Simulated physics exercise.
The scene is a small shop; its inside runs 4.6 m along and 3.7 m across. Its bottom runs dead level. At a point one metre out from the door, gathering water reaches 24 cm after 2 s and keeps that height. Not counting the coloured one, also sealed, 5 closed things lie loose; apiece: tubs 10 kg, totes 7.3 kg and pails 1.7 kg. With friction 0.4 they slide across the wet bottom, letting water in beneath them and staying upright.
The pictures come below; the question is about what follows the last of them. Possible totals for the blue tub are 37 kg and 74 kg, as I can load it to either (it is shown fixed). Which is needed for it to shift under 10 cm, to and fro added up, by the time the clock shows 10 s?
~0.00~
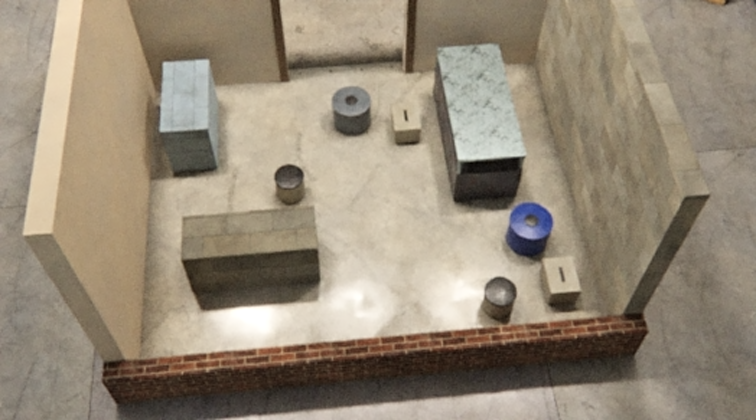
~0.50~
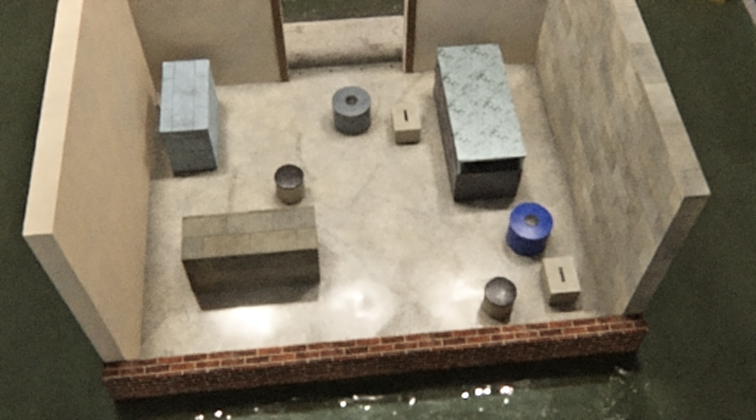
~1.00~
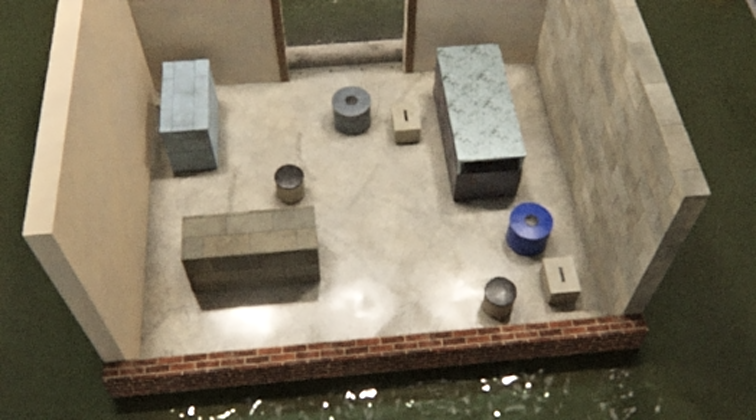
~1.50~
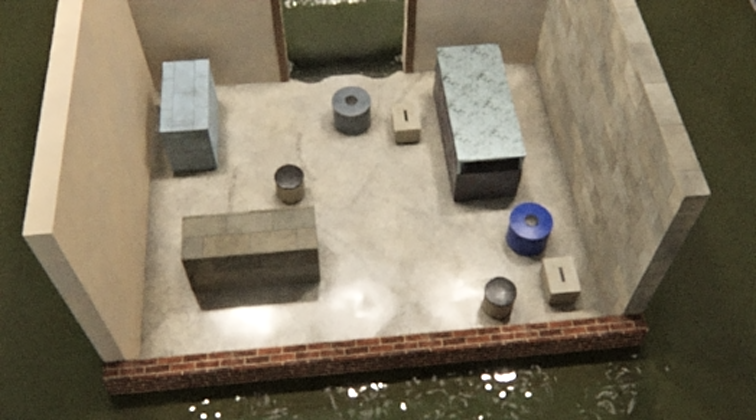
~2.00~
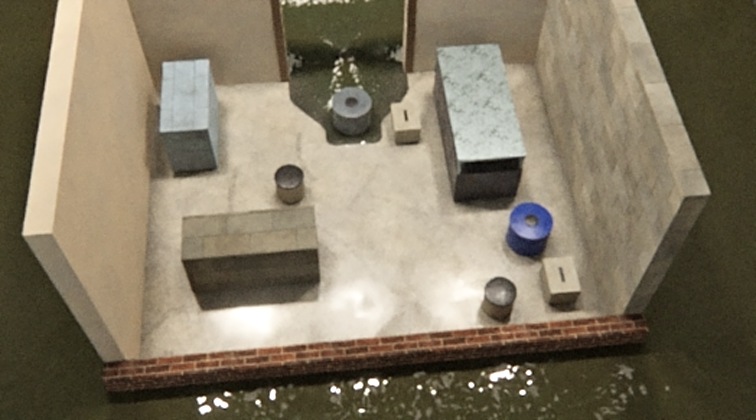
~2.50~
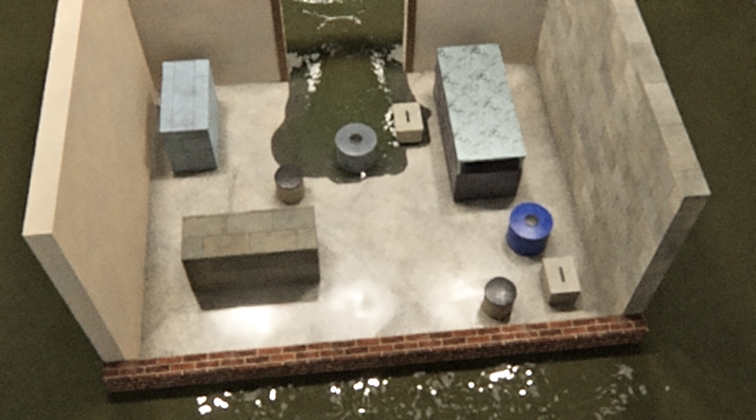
Verdict: The lower weight is enough.
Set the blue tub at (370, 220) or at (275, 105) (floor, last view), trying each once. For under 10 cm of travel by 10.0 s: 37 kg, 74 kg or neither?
Going in order: Both weights work, both weights work.
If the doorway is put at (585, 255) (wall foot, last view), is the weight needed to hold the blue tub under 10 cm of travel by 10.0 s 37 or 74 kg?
Well, then the greater option is needed.
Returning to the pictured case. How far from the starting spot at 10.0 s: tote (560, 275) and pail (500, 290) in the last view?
40 cm, 5 cm.
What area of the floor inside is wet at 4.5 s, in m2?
About 11.0 m2.
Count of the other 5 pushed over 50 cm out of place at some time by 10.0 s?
All told, that gives 4.
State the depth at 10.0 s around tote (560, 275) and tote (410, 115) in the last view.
First roughly 14 cm, second roughly 8 cm.
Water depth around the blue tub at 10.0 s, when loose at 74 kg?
About 10 cm.
After 3.5 s the blue tub would be 0 cm from its start with 37 kg and 0 cm from its start with 74 kg; 0 cm of water round it then.
After 4.5 s the blue tub would be 0 cm from its start with 37 kg and 0 cm from its start with 74 kg; 1 cm of water round it then.
After 7.0 s the blue tub would be 0 cm from its start with 37 kg and 0 cm from its start with 74 kg; 6 cm of water round it then.
After 10.0 s the blue tub would be 0 cm from its start with 37 kg and 0 cm from its start with 74 kg; 10 cm of water round it then.
